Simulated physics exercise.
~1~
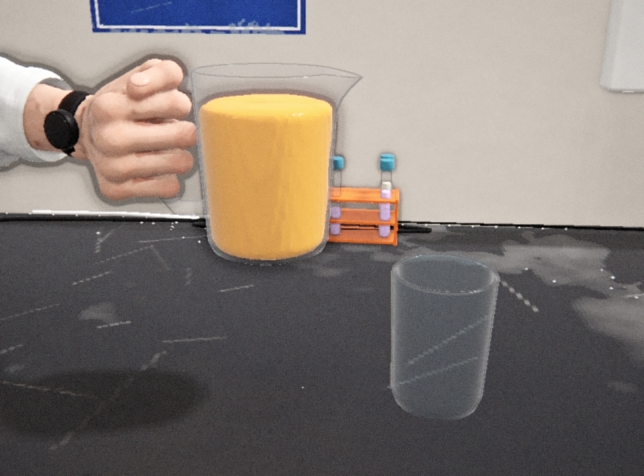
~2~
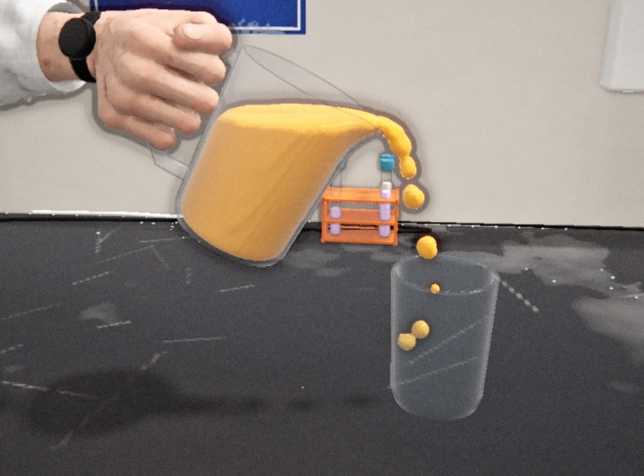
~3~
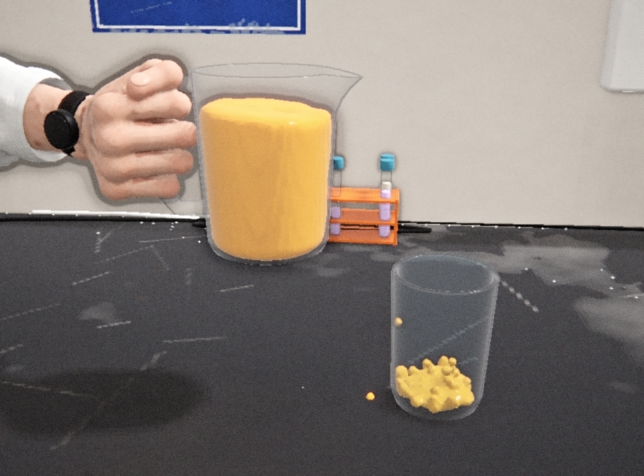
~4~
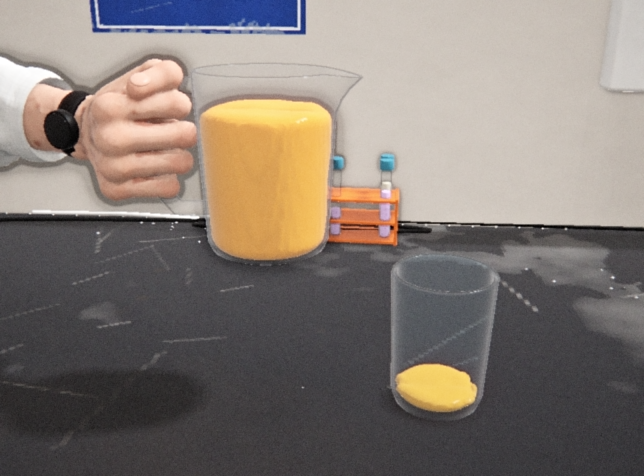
The video shows a hand beside a glass pitcher of orange-yellow juice, which tips right and pours blobs of juice into an empty clear tumbler on a dark counter. The pitcher returns upright, still mostly full, and the juice settles into a shallow layer in the tumbler.
